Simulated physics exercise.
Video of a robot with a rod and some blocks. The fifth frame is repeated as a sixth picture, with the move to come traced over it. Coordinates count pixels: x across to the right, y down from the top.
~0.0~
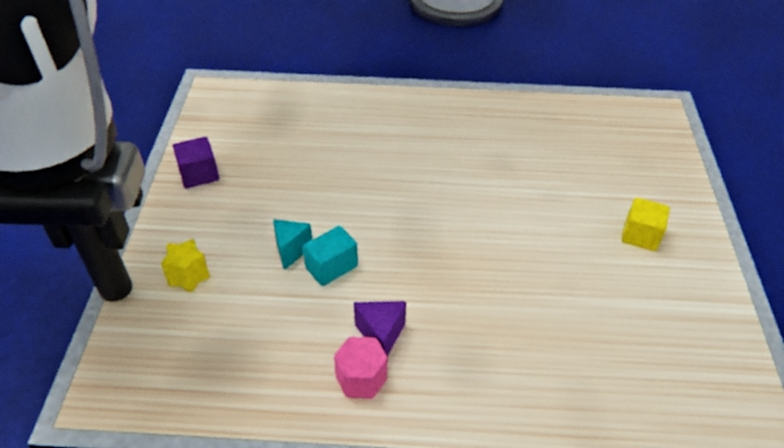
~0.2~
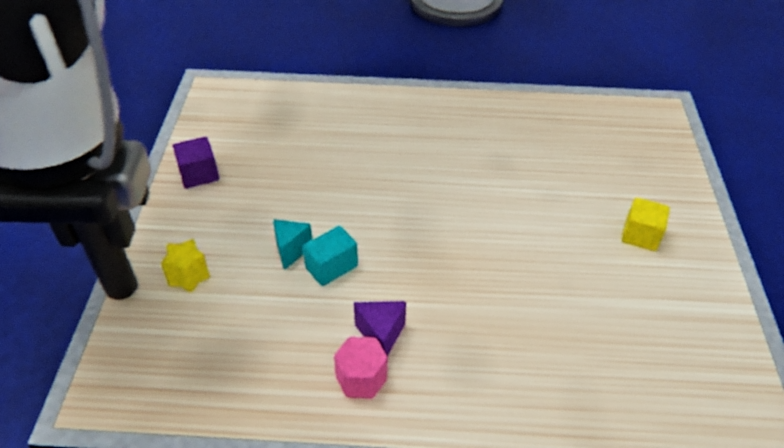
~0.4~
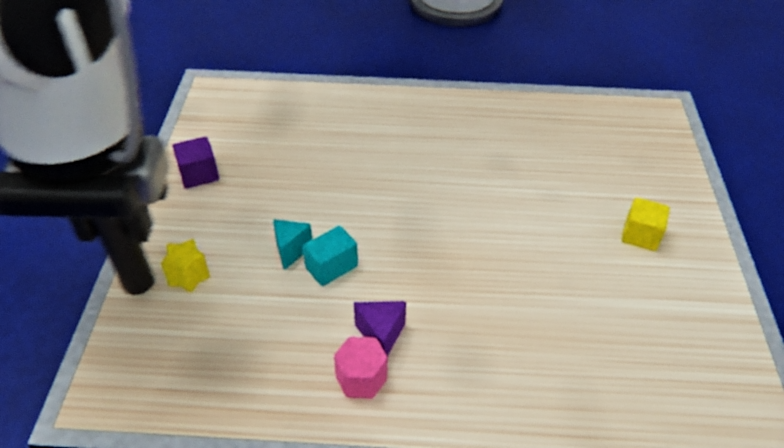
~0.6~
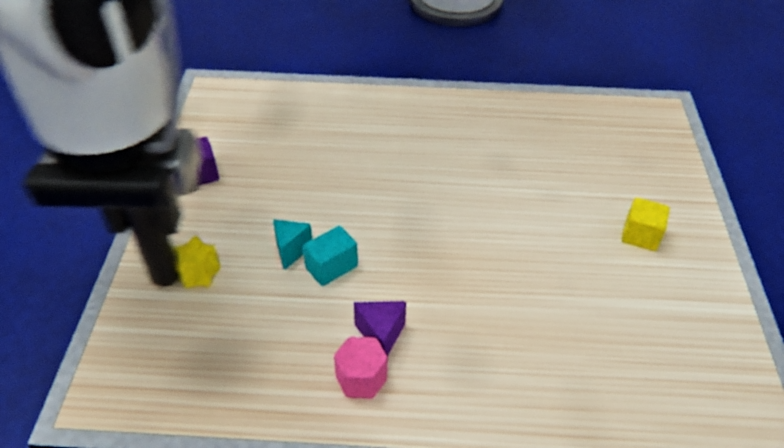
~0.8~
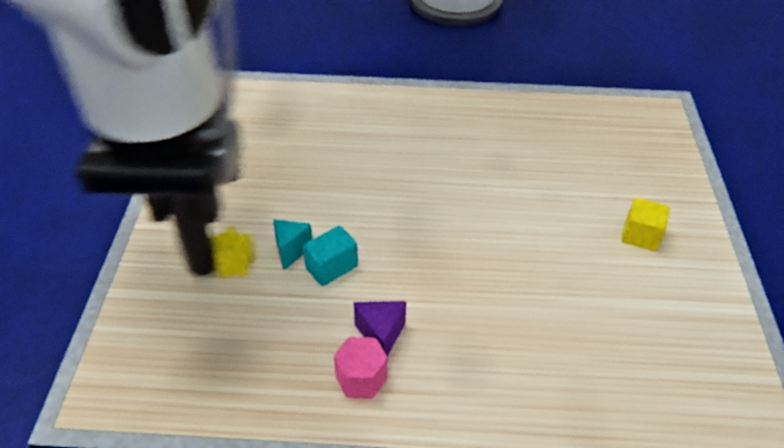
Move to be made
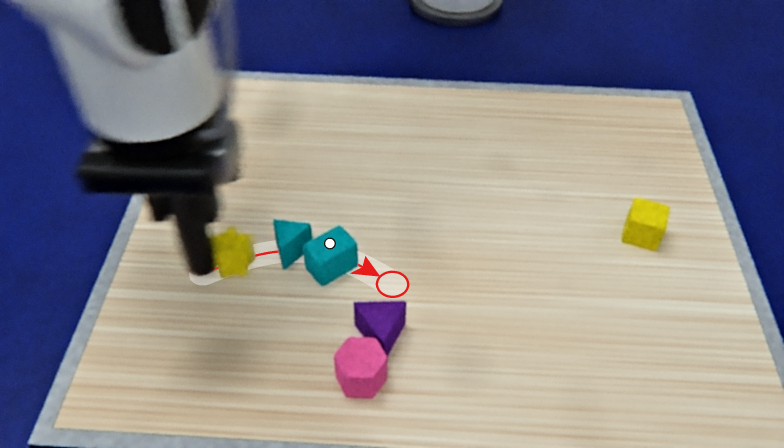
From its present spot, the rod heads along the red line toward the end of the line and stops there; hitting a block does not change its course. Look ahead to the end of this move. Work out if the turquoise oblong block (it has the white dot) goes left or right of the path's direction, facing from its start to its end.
The right-hand side.
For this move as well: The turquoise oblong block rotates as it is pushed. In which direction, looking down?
Direction: Clockwise.
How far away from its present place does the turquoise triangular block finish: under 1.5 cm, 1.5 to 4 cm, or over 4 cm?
The over 4 cm band.
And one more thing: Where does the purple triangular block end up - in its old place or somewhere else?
That block stays.
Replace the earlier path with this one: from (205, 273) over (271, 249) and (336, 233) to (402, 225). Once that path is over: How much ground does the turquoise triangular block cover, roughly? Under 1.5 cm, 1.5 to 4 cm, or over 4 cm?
Distance: More than 4 cm.
Path on the board, from (205, 273) over (271, 253) and (336, 256) to (393, 284); the dot is on the turquoise oblong block.
The first path, step by step. One third of the way, rod (271, 243); yellow star (296, 217); turquoise triangular block (326, 220), turned 20° clockwise.
Two thirds of the way, rod (336, 248); yellow star (330, 208), turned 60° anticlockwise; turquoise triangular block (363, 207), turned 15° clockwise; turquoise oblong block (349, 256), turned 15° clockwise.
At the end, rod (393, 275); yellow star (330, 208), turned 60° anticlockwise; turquoise triangular block (363, 207), turned 15° clockwise; turquoise oblong block (368, 281), turned 65° clockwise; purple triangular block in place.
